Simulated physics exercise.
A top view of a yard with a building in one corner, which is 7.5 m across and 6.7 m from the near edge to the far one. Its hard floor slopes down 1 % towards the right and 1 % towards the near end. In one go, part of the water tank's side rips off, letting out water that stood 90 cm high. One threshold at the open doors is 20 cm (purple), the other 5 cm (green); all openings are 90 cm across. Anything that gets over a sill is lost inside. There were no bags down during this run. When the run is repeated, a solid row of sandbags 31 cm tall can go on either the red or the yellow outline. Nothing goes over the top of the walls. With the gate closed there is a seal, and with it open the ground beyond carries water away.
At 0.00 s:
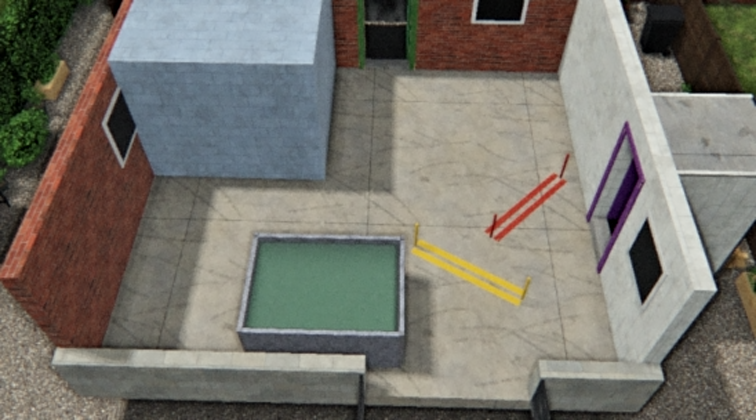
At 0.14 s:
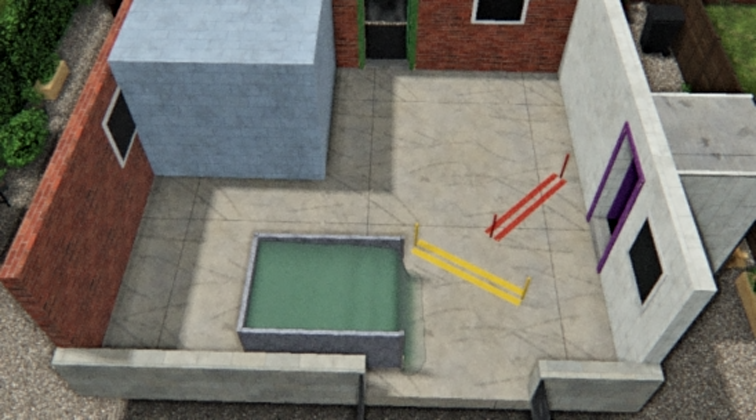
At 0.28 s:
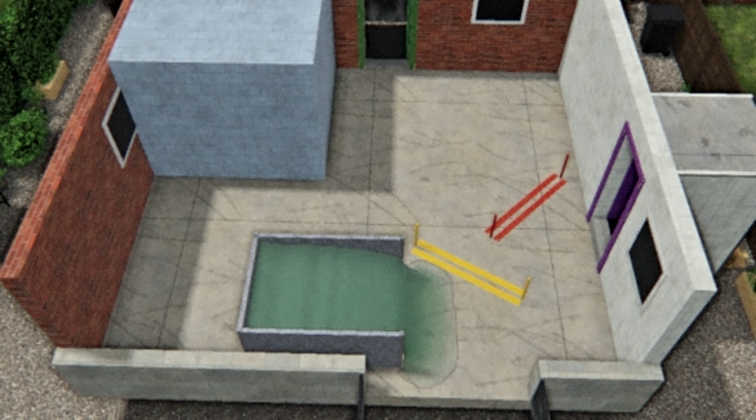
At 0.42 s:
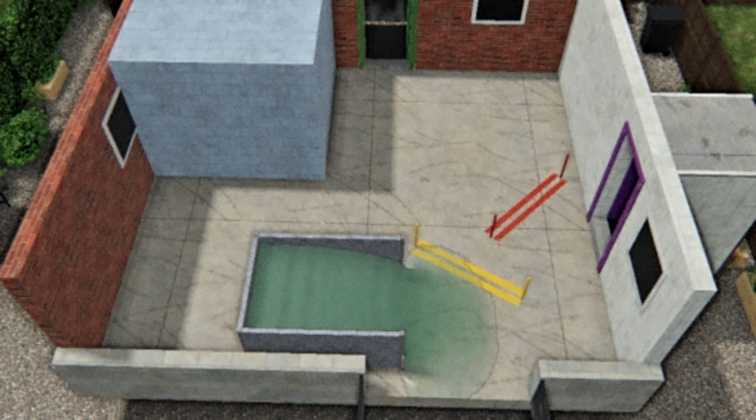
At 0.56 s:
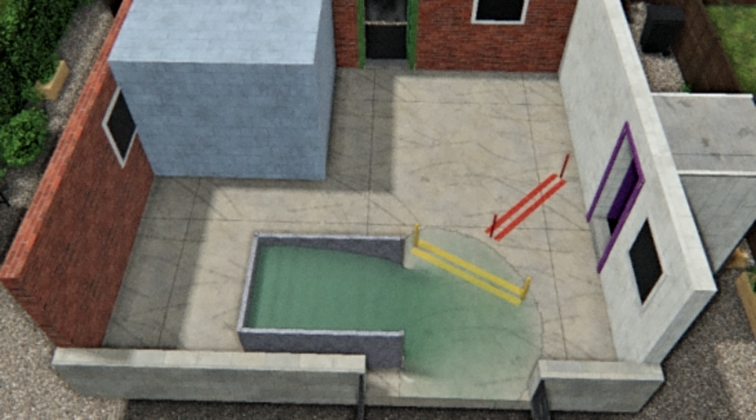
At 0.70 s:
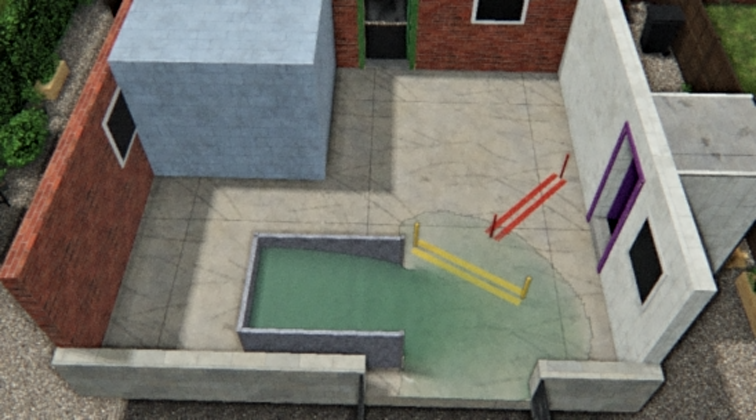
Green water sits still in a grey-walled tank near the front of a paved, walled yard, seen from high above by a camera that stays fixed. A pale blue block fills the back left corner, with yellow and red outlines right of the tank and a purple-framed doorway in the right wall. The tank's right side opens, and water spreads rightward in a widening, rounded sheet, passing across the yellow outline.
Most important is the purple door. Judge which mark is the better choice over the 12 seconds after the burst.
The better choice is yellow.
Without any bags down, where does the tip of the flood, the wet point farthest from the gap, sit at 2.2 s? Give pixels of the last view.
Look near (559, 117) in the last picture.
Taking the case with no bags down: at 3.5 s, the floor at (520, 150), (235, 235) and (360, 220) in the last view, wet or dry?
First waterlogged, next untouched, last untouched.
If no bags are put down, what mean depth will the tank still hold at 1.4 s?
Mean depth roughly 41 cm.
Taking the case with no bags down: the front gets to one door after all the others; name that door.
Green.
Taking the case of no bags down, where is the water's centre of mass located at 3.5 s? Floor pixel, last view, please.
Near (497, 246) in the last picture.
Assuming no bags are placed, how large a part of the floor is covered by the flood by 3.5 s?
Roughly 40 per cent.
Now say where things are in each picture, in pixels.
In the first picture, the water tank at (325, 285) is whole and still, 90 cm deep.
In the second picture, water pours out at (399, 305) and has run 0.9 m, to a hidden place; typically 7 cm deep outside, 90 cm at the water tank's back.
In the third picture, water pours out at (399, 308) and has run 1.1 m, to a hidden place; typically 14 cm deep outside, 90 cm at the water tank's back.
In the fourth picture, the front is at a hidden place, 1.5 m from the gap at (399, 309); 2.9 m2 of floor is under water; 83 cm left at the back of the water tank.
In the fifth picture, the front is at (536, 349), 2.1 m from the gap at (399, 310); 4.9 m2 of floor is under water; 76 cm left at the back of the water tank.
In the sixth picture, water pours out at (399, 310) and has run 2.8 m, to (585, 350); typically 8 cm deep outside, 76 cm at the water tank's back.
After 1.4 s water covers 30 % of the floor and is deepest (57 cm) near (612, 386) in the run without bags; in at the purple door, 1 L with no bags, 3 L with the row on red, 0 L on yellow.
After 2.2 s water covers 30 % of the floor and is deepest (46 cm) near (612, 386) in the run without bags; in at the purple door, 26 L with no bags, 54 L with the row on red, 0 L on yellow.
After 3.5 s water covers 40 % of the floor and is deepest (29 cm) near (552, 79) in the run without bags; in at the purple door, 53 L with no bags, 102 L with the row on red, 0 L on yellow.
After 7.0 s water covers 70 % of the floor and is deepest (15 cm) near (373, 87) in the run without bags; in at the purple door, 55 L with no bags, 145 L with the row on red, 0 L on yellow.
After 12.0 s water covers 85 % of the floor and is deepest (16 cm) near (610, 374) in the run without bags; in at the purple door, 55 L with no bags, 145 L with the row on red, 0 L on yellow.
